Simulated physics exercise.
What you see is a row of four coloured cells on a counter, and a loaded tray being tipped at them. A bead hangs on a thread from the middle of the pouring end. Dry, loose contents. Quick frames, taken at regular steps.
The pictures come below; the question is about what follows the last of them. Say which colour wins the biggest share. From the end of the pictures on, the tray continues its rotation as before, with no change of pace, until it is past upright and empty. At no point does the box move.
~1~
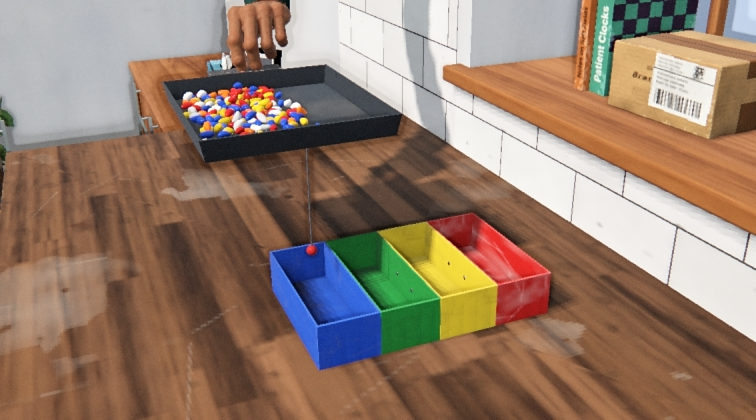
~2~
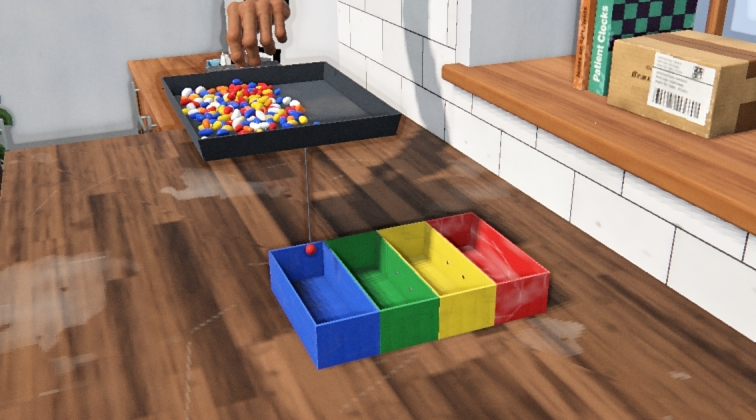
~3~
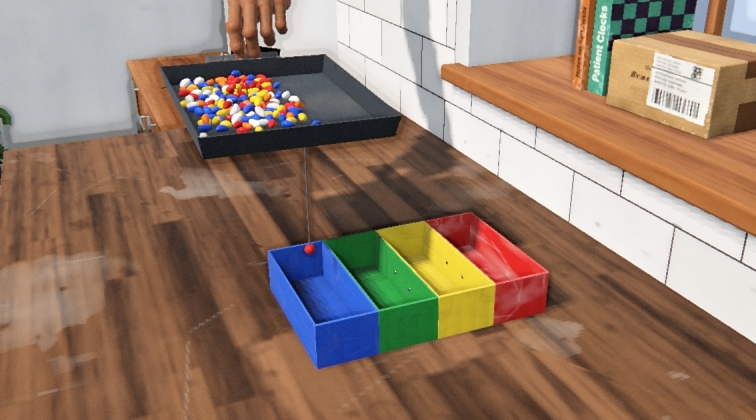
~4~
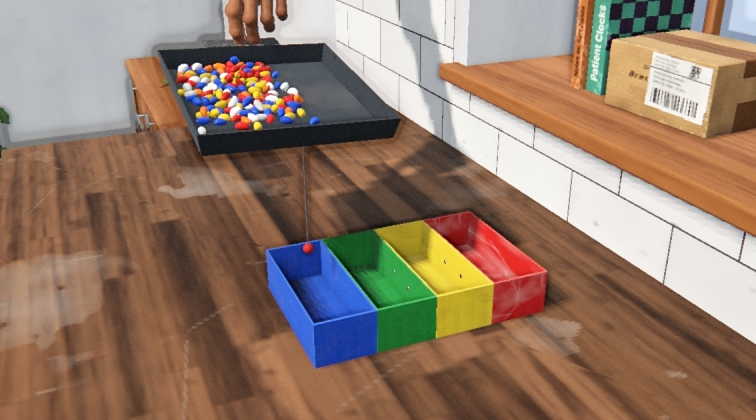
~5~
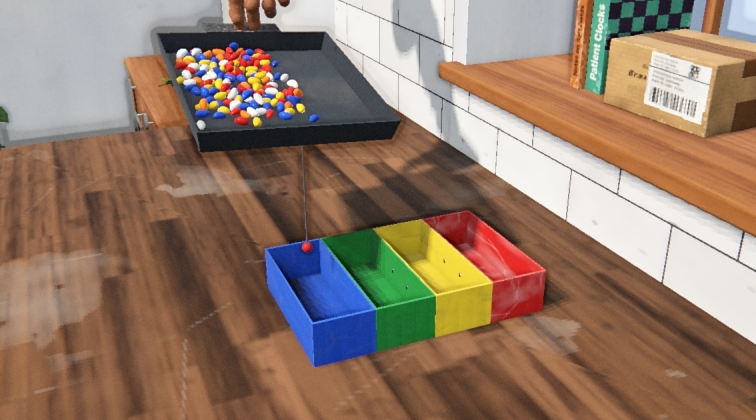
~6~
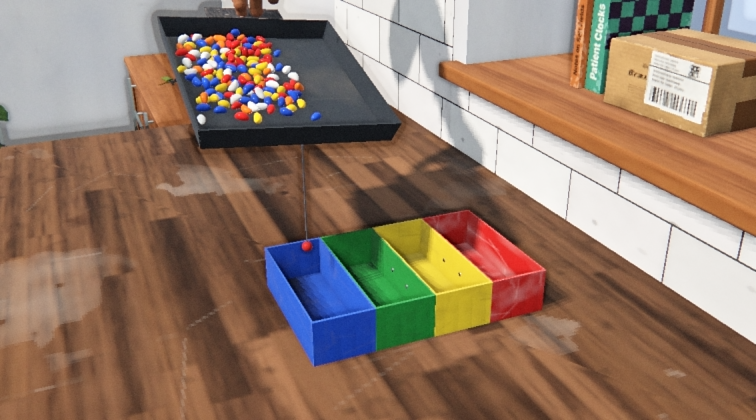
Green wins the biggest share.
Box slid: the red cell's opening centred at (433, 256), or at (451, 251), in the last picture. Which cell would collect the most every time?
Try one: The yellow one; try two: Yellow.
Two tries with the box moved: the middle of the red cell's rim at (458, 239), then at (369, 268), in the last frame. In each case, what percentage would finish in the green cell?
You'd end up with around 40 per cent and then around 0 per cent.
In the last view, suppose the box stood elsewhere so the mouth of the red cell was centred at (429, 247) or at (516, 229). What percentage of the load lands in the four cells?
The first comes to 100 percent and the second to 80 percent.
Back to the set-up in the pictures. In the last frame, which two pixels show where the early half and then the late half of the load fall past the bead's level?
Earlier half at (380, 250), later half at (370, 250).
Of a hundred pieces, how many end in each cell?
The blue cell gets about 20, the green cell about 50, the yellow cell about 30 and the red cell about 0.
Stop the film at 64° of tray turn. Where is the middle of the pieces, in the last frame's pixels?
Its middle sits at about pixel (338, 128).
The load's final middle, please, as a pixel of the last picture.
Somewhere around (382, 299) in the last picture.
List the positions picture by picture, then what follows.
Corners of the pouring end near (204, 139) and (396, 113), level; middle of the load near (235, 109), jelly beans; bead on its thread near (312, 250); blue cell near (350, 337); green cell near (411, 322); yellow cell near (468, 308); red cell near (523, 295), in the first picture.
Corners of the pouring end near (203, 137) and (395, 113), level; middle of the load near (234, 106), in the second picture.
Corners of the pouring end near (202, 136) and (395, 114), tipped barely, lowest at the right corner; middle of the load near (233, 100), in the third picture.
Corners of the pouring end near (202, 133) and (395, 116), tipped a little, lowest at the right corner; middle of the load near (231, 89), in the fourth picture.
Corners of the pouring end near (202, 130) and (395, 118), tipped a little, lowest at the right corner; middle of the load near (231, 79), in the fifth picture.
Corners of the pouring end near (203, 127) and (396, 121), tipped clearly, lowest at the right corner; middle of the load near (232, 69); blue cell near (344, 333); green cell near (406, 318); yellow cell near (463, 305); red cell near (518, 292), in the sixth picture.
Shortly afterwards, tray tipped steeply; the bulk on the tray; only a few in the yellow cell; a little falling or outside the box.
Next, tray tipped past a quarter turn; near half on the tray; a little in the green cell; a little in the yellow cell; a little in the blue cell; only a few in the red cell; near a quarter falling or outside the box.
Some moments later, tray tipped past a quarter turn; near half in the green cell; near a quarter in the yellow cell; near a quarter in the blue cell; only a few in the red cell; only a few falling or outside the box.
In the end, tray tipped past a quarter turn; near half in the green cell; near a quarter in the yellow cell; near a quarter in the blue cell; only a few in the red cell; only a few outside the box.
